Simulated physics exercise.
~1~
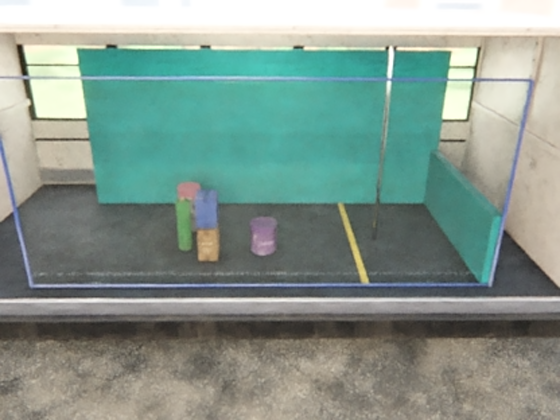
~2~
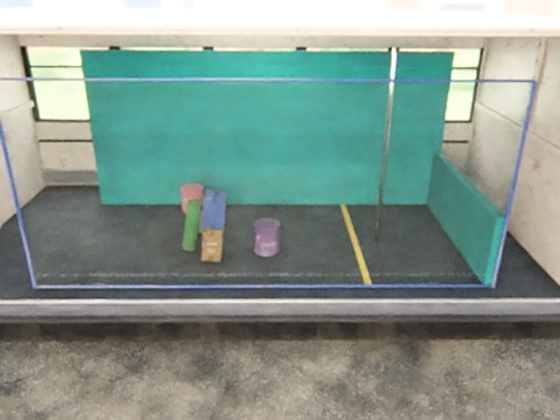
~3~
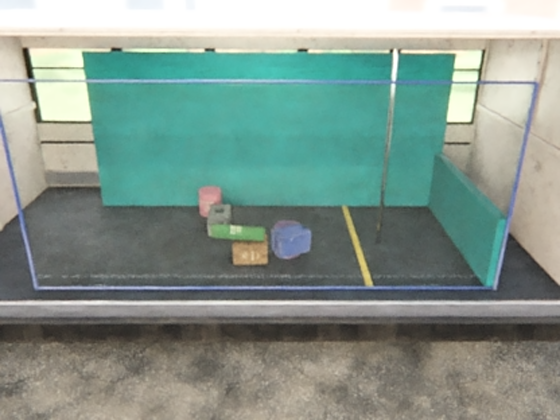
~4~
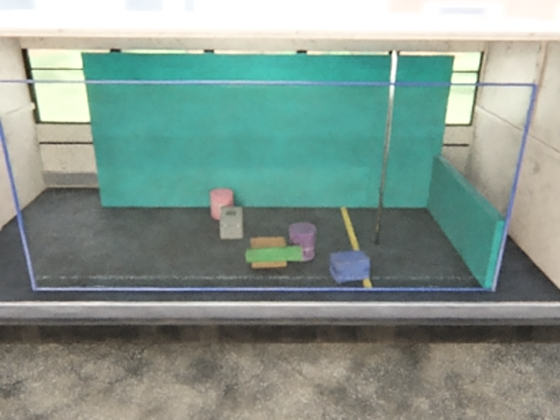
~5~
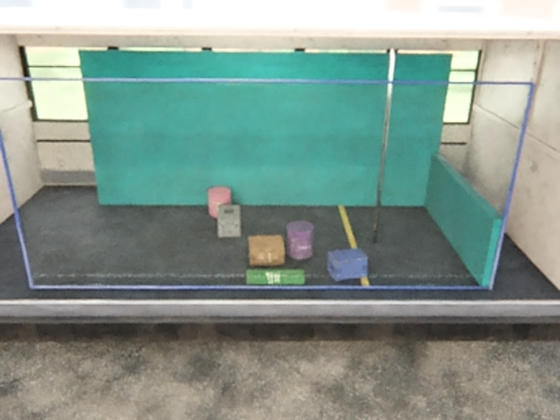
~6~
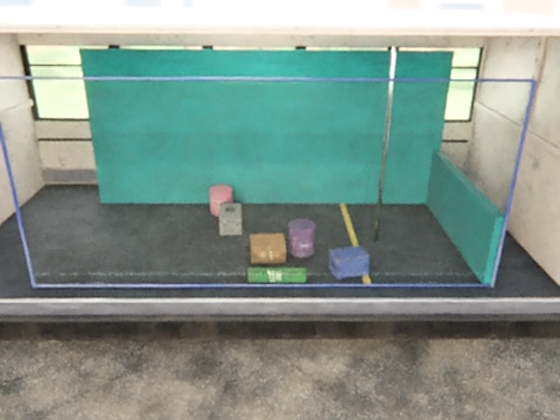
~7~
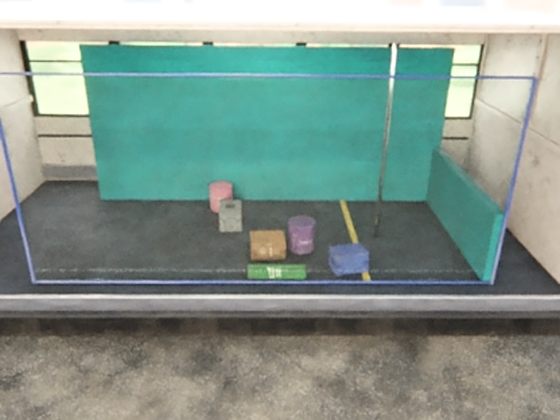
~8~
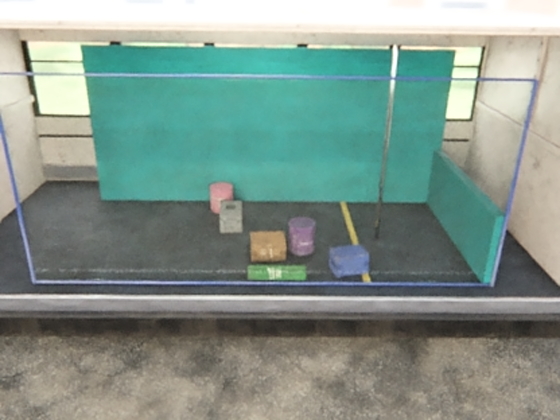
In an open bay with a green back wall, a stack of blocks beside a purple bucket leaned and toppled rightward, nudging the bucket along, and everything settled scattered short of the yellow line, with the blue carton lying closest to it.
